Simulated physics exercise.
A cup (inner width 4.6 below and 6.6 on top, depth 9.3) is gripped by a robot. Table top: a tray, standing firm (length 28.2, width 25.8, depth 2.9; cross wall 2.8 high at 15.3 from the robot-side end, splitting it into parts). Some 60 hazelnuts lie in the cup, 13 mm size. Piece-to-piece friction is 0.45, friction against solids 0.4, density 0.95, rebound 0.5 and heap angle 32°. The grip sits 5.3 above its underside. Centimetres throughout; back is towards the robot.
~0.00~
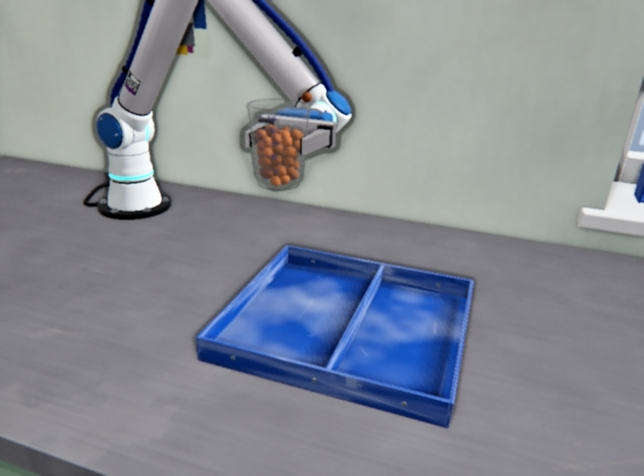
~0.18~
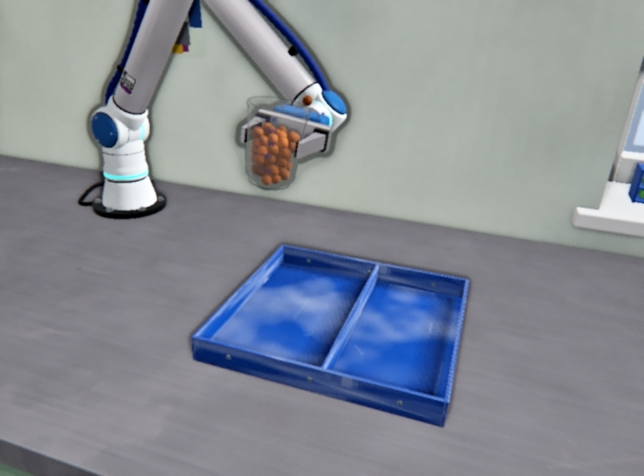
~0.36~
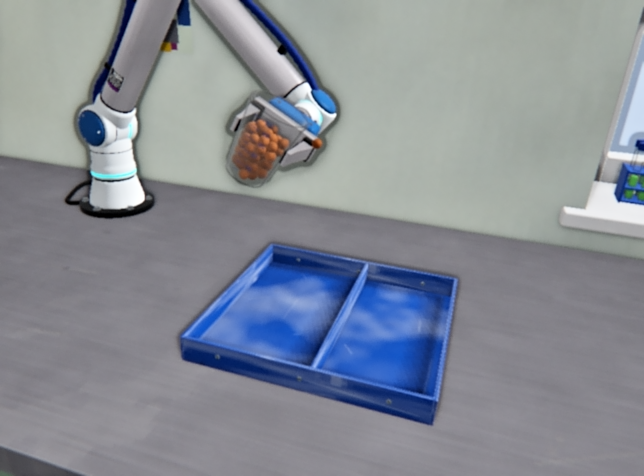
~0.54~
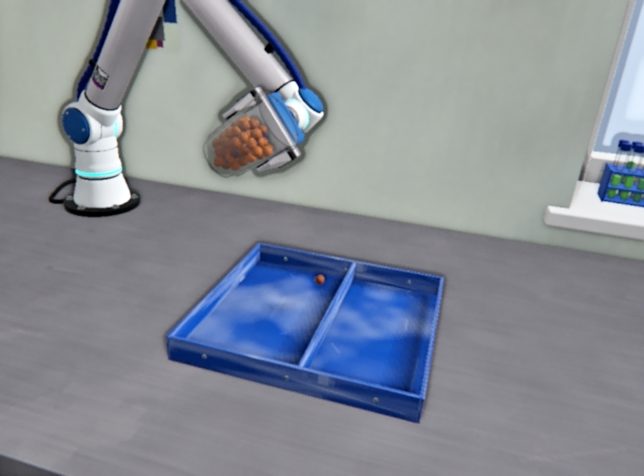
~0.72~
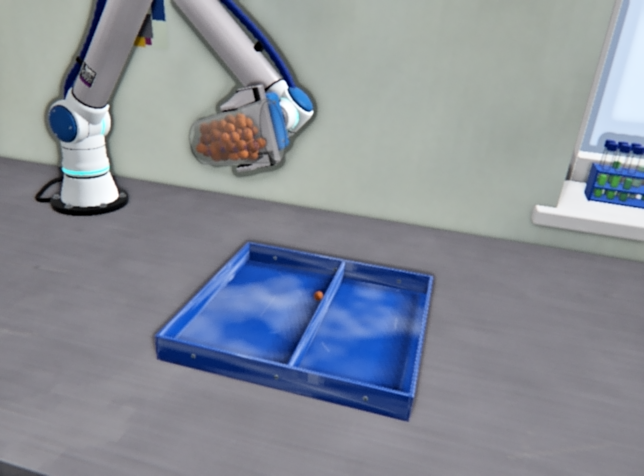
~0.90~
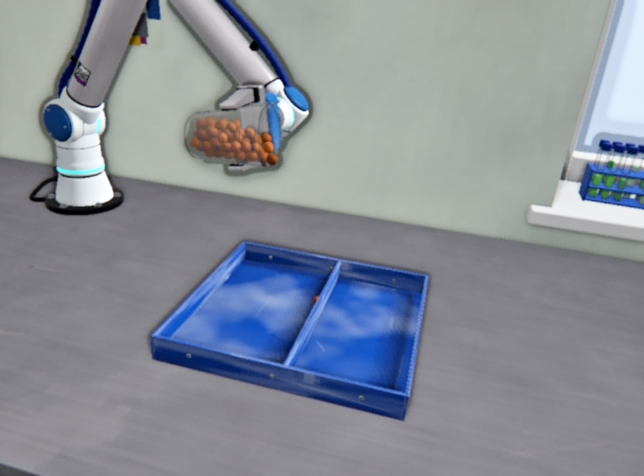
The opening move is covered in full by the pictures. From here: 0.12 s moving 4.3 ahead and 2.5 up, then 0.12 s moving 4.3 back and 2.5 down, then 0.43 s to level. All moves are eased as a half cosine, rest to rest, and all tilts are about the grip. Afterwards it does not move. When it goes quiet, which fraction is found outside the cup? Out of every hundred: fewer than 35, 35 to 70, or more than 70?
More than 70 out of every hundred.
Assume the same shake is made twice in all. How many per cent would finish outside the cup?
Approx. 95 per cent.
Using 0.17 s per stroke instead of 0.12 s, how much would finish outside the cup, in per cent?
It would be near 45 per cent.
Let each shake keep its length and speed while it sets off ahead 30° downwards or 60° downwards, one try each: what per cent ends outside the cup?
First try some 45 %, second try some 15 %.
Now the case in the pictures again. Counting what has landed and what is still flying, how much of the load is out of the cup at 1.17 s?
Share gone by then: Close to 85 %.
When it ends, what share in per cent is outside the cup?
The share is close to 90 per cent.
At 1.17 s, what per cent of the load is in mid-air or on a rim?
About 83 per cent.
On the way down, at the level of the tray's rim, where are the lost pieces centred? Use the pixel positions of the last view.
Check roughly (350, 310) in the last picture.
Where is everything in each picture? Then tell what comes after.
Cup middle at (279, 147), level; upper third of the load around (281, 137), from x 260 to 305, top at y 100; 64 in the cup, in the first frame.
Cup middle at (274, 146), tilted 8° forward; upper third of the load around (273, 138), from x 255 to 305, top at y 100, in the second frame.
Cup middle at (261, 144), tilted 28° forward; upper third of the load around (260, 136), from x 235 to 315, top at y 125; 63 in the cup, 1 in flight or on a rim, in the third frame.
Cup middle at (247, 141), tilted 54° forward; upper third of the load around (244, 132), from x 215 to 320, top at y 120; 63 in the cup, 1 in the robot-side part, in the fourth frame.
Cup middle at (235, 138), tilted 74° forward; upper third of the load around (230, 127), from x 200 to 320, top at y 120; 63 in the cup, 1 in the robot-side part, in the fifth frame.
Cup middle at (231, 136), tilted 82° forward; upper third of the load around (222, 130), from x 195 to 315, top at y 120; 63 in the cup, 1 in the robot-side part, in the sixth frame.
After 1.17 s, tilted 81° forward, highest piece 22 above the table; 9 in the cup, 1 in the robot-side part, 1 in the far-side part, 53 in flight or on a rim.
After 1.44 s, tilted 18° forward, highest piece 22 above the table; 44 in the far-side part, 12 in the robot-side part, 5 in the cup, 1 on the table or floor, 2 in flight or on a rim.
After 1.77 s, level, highest piece 20 above the table; 45 in the far-side part, 13 in the robot-side part, 5 in the cup, 1 on the table or floor.
After 2.82 s, level, highest piece 20 above the table; 45 in the far-side part, 13 in the robot-side part, 5 in the cup, 1 on the table or floor.
At rest, 45 in the far-side part, 13 in the robot-side part, 5 in the cup, 1 on the table or floor. That is 92 % outside the cup.
